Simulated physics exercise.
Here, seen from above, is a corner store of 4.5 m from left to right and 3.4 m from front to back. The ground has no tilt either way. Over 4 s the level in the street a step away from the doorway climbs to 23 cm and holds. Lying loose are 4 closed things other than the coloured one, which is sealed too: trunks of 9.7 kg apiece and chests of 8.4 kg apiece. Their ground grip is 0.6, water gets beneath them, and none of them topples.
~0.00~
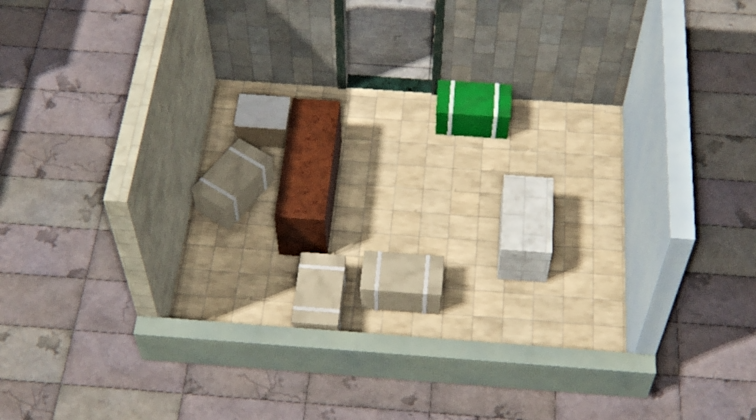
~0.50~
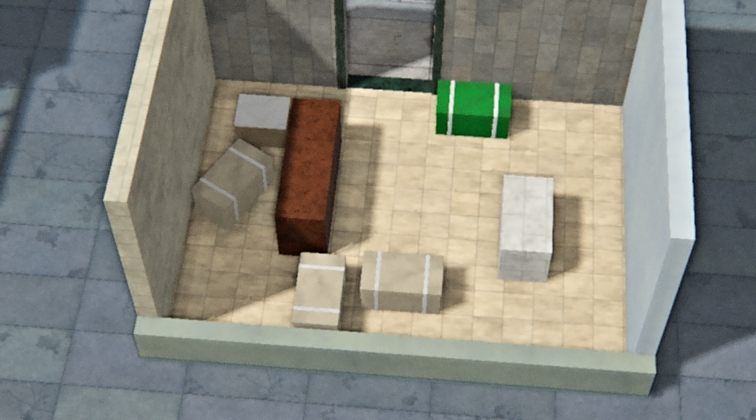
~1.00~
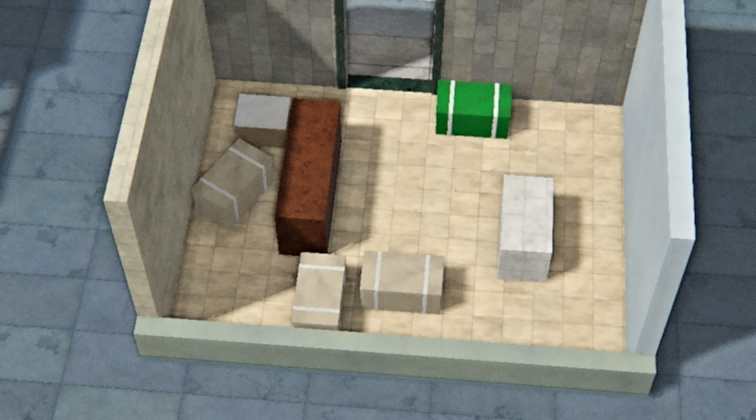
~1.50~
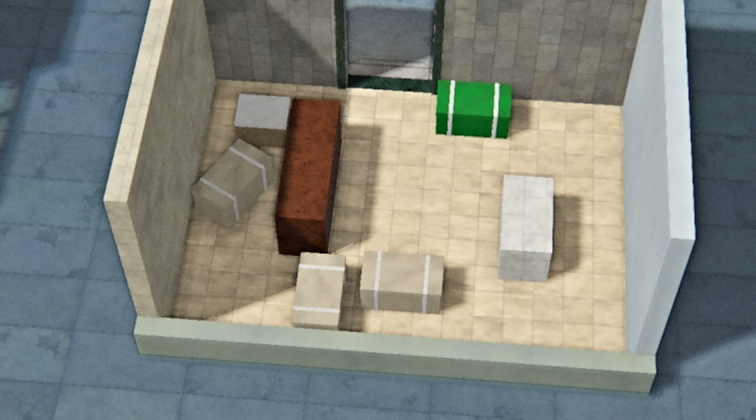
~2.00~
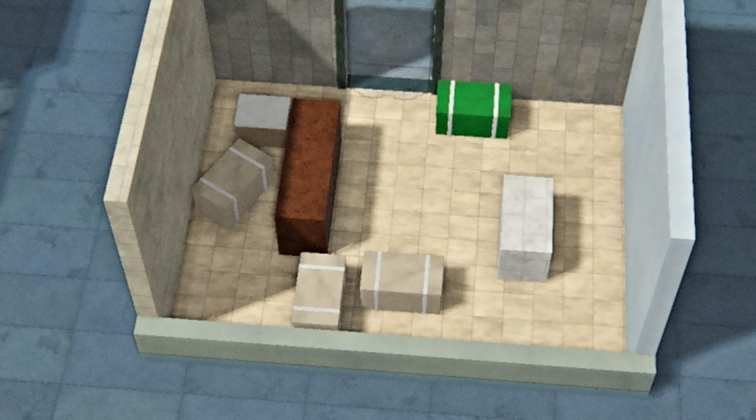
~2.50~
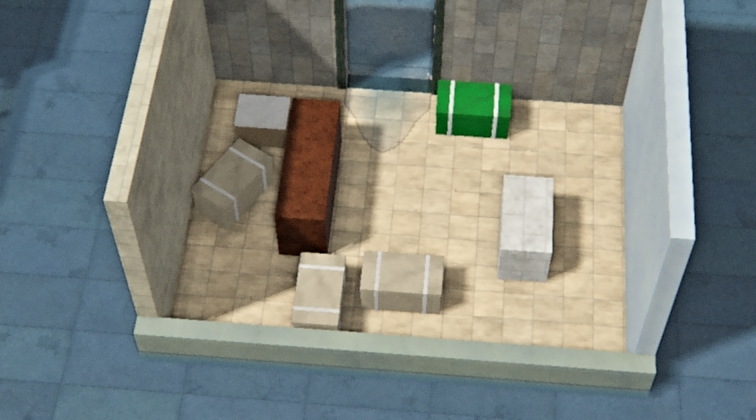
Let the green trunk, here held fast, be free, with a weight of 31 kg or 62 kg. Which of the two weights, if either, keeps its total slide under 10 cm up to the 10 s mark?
The lighter one already does.
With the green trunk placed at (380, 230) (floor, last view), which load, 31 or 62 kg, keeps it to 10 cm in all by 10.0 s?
Note: Heavier only OK.
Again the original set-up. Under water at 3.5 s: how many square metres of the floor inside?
About 2.5 m2.
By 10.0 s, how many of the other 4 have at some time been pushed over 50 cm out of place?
It adds up to 3.
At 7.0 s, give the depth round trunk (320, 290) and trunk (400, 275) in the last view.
First about 4 cm, second about 8 cm.
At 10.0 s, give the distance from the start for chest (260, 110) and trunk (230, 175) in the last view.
Respectively 30 and 20 centimetres.
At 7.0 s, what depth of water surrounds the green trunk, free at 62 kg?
Close to 3 cm deep.
After 3.5 s the green trunk would be 0 cm from its start with 31 kg and 0 cm from its start with 62 kg; 1 cm of water round it then.
After 4.5 s the green trunk would be 0 cm from its start with 31 kg and 0 cm from its start with 62 kg; 2 cm of water round it then.
After 7.0 s the green trunk would be 0 cm from its start with 31 kg and 0 cm from its start with 62 kg; 3 cm of water round it then.
After 10.0 s the green trunk would be 0 cm from its start with 31 kg and 0 cm from its start with 62 kg; 5 cm of water round it then.
